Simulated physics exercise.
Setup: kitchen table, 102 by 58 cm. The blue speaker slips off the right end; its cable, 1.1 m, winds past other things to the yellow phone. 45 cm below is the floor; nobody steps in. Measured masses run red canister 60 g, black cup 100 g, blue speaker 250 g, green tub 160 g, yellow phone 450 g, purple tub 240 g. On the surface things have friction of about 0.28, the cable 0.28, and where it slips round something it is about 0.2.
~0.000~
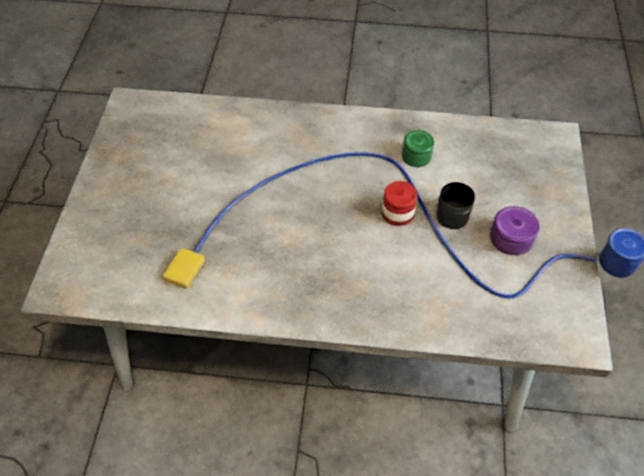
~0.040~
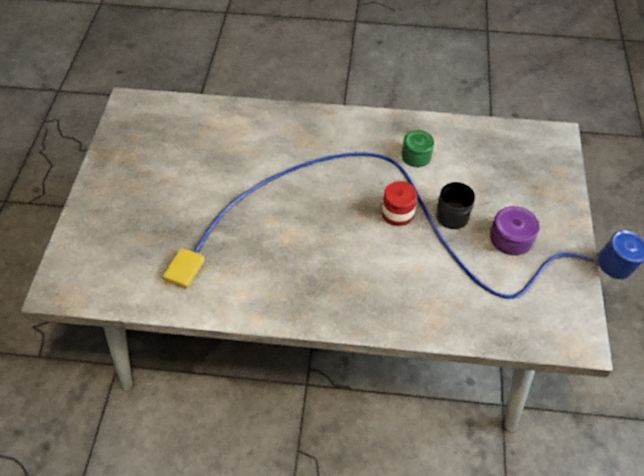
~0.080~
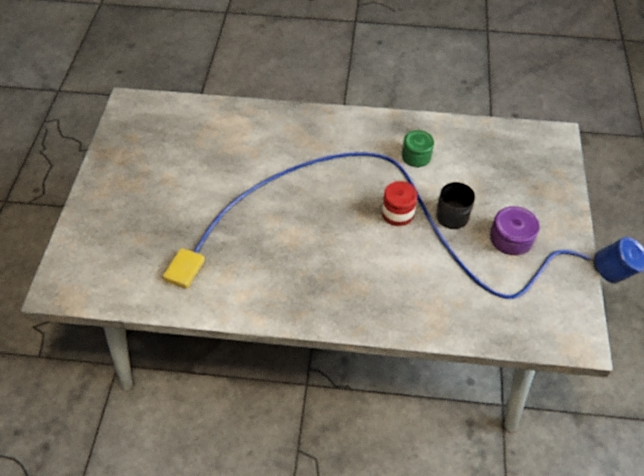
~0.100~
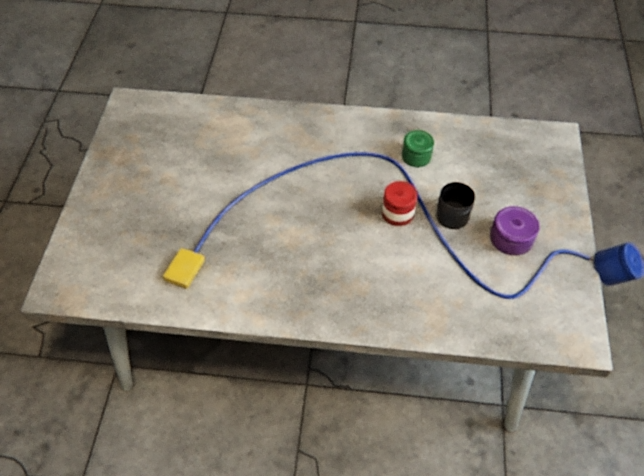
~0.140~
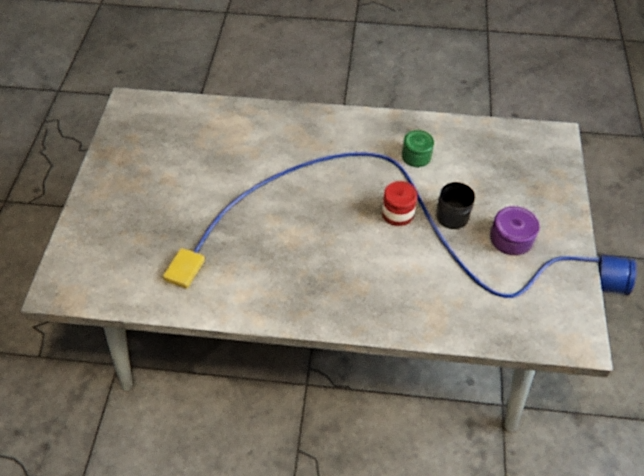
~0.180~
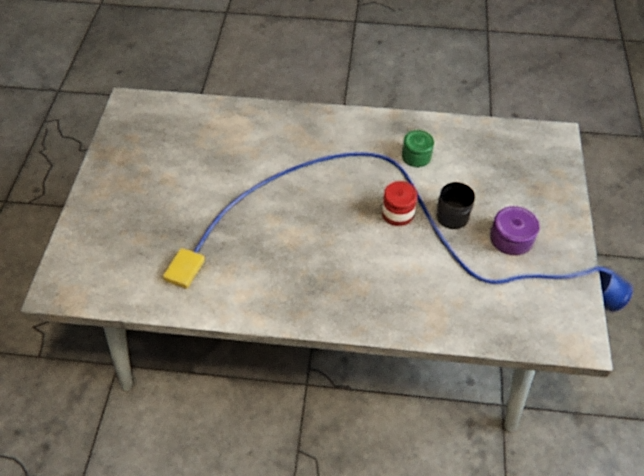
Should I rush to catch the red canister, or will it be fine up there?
Catch it, it is going over.
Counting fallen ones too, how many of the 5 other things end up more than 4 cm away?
That comes to 1 of the things.
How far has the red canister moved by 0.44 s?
The red canister is 20 cm from where it started.
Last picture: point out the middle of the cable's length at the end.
Approximate pixel position: (512, 282).
At 0.4 s, the cable's tail end at (215, 261); red canister on its side, 22 cm off its start, yellow phone 2 cm off its start, blue speaker over the edge.
At 0.7 s, the cable's tail end at (217, 262); red canister over the edge, yellow phone 2 cm off its start, blue speaker over the edge.
At 0.9 s, the cable's tail end at (217, 262); red canister over the edge, yellow phone 2 cm off its start at (197, 266), blue speaker over the edge.
At 1.2 s, the cable's tail end at (217, 262); red canister over the edge, yellow phone 2 cm off its start, blue speaker over the edge.
At 2.4 s, the cable's tail end at (217, 262); red canister over the edge, yellow phone 2 cm off its start at (197, 266), blue speaker over the edge.
